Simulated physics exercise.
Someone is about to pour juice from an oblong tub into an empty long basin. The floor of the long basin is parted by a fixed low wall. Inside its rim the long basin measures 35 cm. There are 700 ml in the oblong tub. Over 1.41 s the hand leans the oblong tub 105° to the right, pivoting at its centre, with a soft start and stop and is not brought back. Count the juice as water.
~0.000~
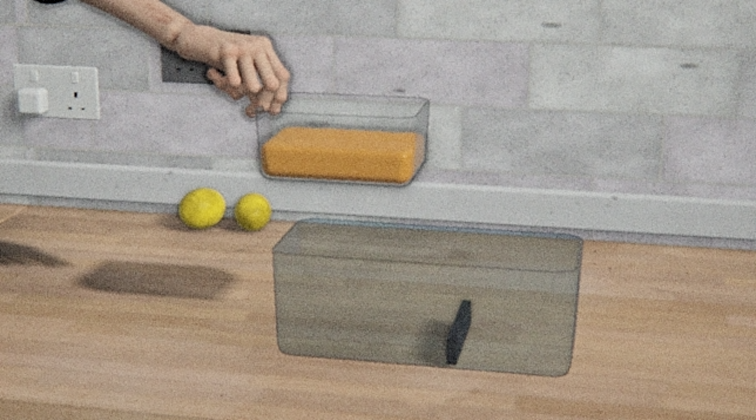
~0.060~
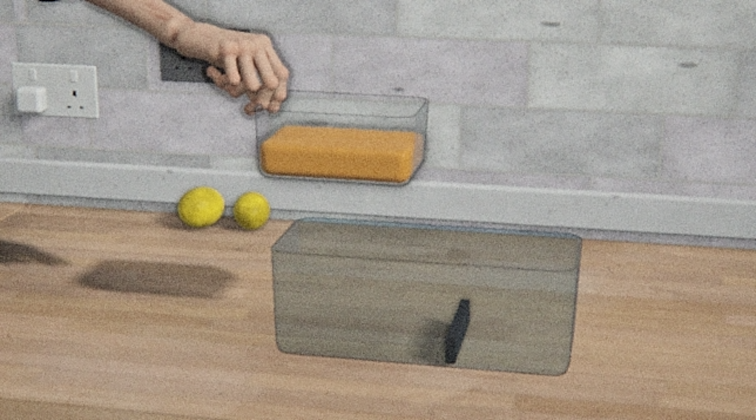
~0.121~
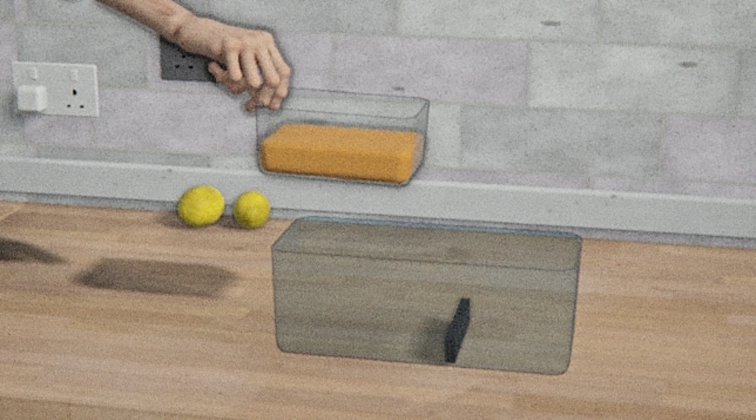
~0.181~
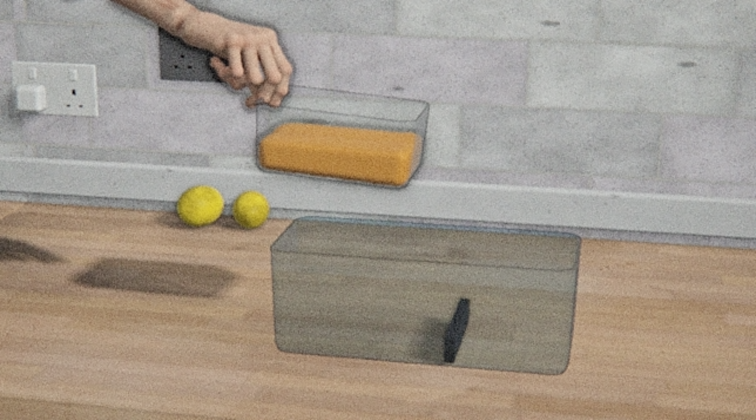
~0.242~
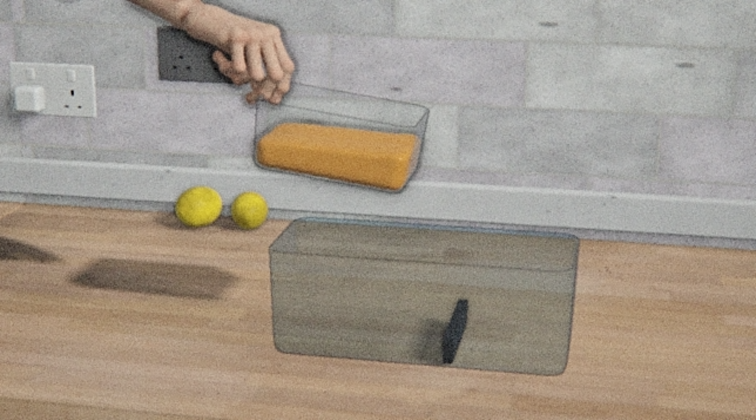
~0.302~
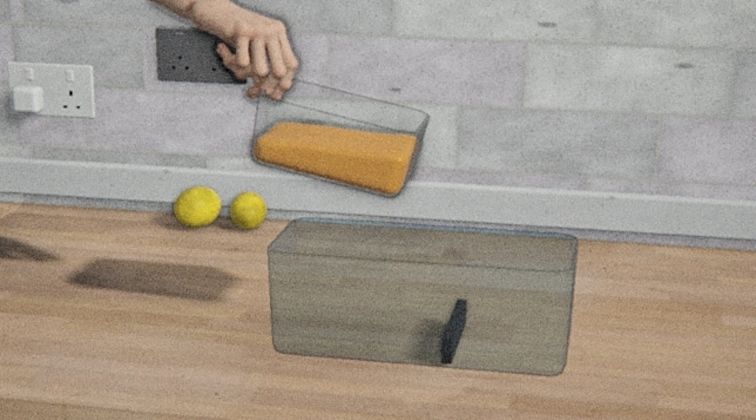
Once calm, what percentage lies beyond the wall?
The far part has some 43 per cent.
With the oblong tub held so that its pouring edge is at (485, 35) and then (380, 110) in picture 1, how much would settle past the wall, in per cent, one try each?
First 80, then 5 per cent.
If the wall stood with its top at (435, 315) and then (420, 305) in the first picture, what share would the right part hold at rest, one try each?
First 65, then 75 per cent.
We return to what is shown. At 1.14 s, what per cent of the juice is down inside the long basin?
Near 80 in a hundred.
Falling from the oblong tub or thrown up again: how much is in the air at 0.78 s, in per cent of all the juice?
Some 26 per cent.
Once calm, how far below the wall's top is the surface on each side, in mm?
Some 18 mm on the left and 14 mm on the right.
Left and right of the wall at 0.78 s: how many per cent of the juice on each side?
Left about 3, right about 10.
Then, 0.78 s in, the tilt is 62° and 60 per cent is still to pour, 3 is left of the wall and 10 right of it.
Then, 1.14 s in, the tilt is 96° and 15 per cent is still to pour, 39 is left of the wall and 41 right of it.
Then, 1.51 s in, the tilt is 105° and 0 per cent is still to pour, 56 is left of the wall and 43 right of it.
Then, 1.91 s in, the tilt is 105° and 0 per cent is still to pour, 57 is left of the wall and 43 right of it.
Finally, 57 per cent lies left of the wall, 43 right of it and 0 outside.
